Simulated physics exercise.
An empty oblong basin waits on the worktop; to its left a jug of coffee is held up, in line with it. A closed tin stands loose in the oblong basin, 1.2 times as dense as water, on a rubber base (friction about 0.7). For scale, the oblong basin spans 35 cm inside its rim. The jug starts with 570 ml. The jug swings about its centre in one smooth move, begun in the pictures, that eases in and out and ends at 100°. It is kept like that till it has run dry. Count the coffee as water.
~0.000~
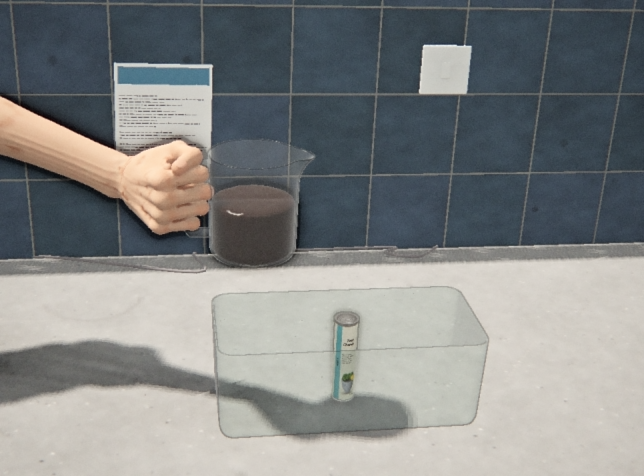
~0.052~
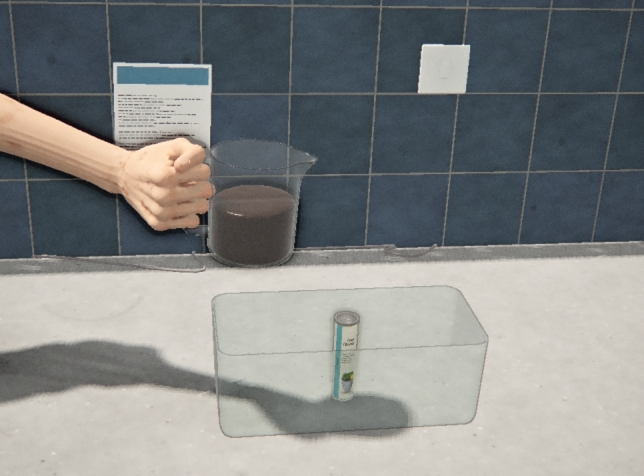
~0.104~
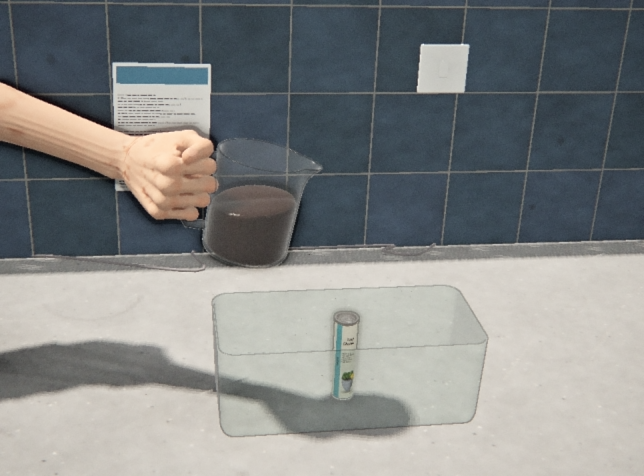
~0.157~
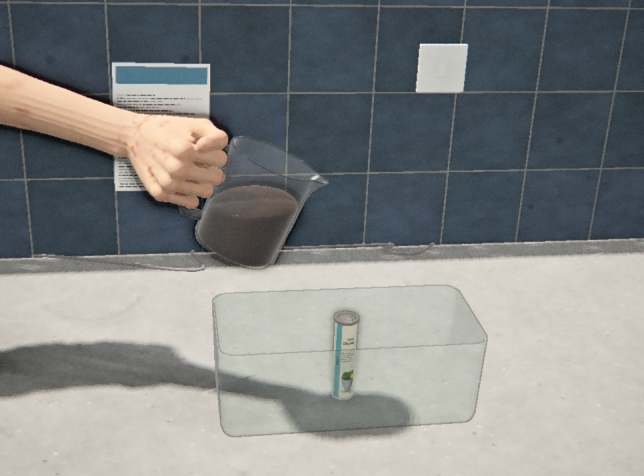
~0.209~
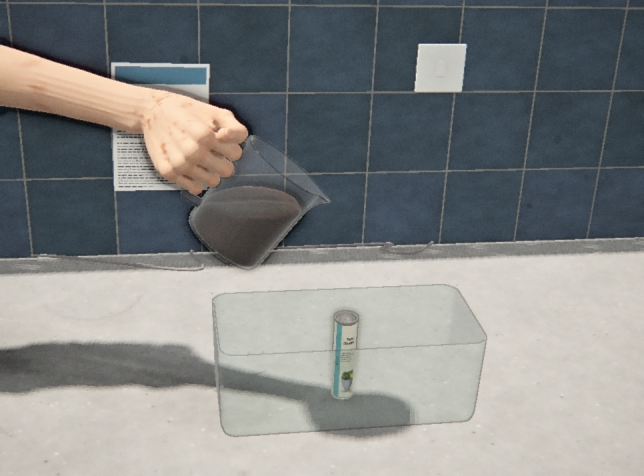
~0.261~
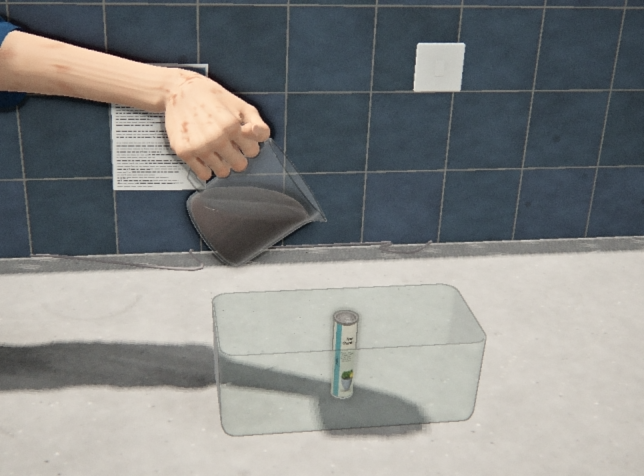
On a pale worktop before dark blue wall tiles, seen from slightly above by a still camera, an empty clear basin holds a small upright tin with a white and teal label. Behind it to the left, a bare hand grips a transparent jug of dark brown liquid, near a printed sheet and a white square plate. The hand smoothly rotates the jug clockwise, tilting it steeply rightward as the forearm rises.
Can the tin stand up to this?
It keeps standing.
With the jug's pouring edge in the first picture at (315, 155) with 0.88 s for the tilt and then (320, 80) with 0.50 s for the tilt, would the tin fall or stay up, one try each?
First it stays up; then it keeps standing.
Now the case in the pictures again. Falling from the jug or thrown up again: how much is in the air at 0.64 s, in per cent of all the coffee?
Some 24 per cent.
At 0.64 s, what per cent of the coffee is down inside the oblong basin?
Some 52 per cent.
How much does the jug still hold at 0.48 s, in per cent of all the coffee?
Near 64 in a hundred.
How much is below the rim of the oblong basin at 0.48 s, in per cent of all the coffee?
About 6 per cent.
By 0.48 s the tilt is 100° and 65 per cent is still to pour; the tin stands where it began.
By 0.64 s the tilt is 100° and 24 per cent is still to pour; the tin stands where it began.
By 0.81 s the tilt is 100° and 9 per cent is still to pour; the tin stands where it began.
By 1.00 s the tilt is 100° and 2 per cent is still to pour; the tin stands where it began.
At rest the tin stands where it began.
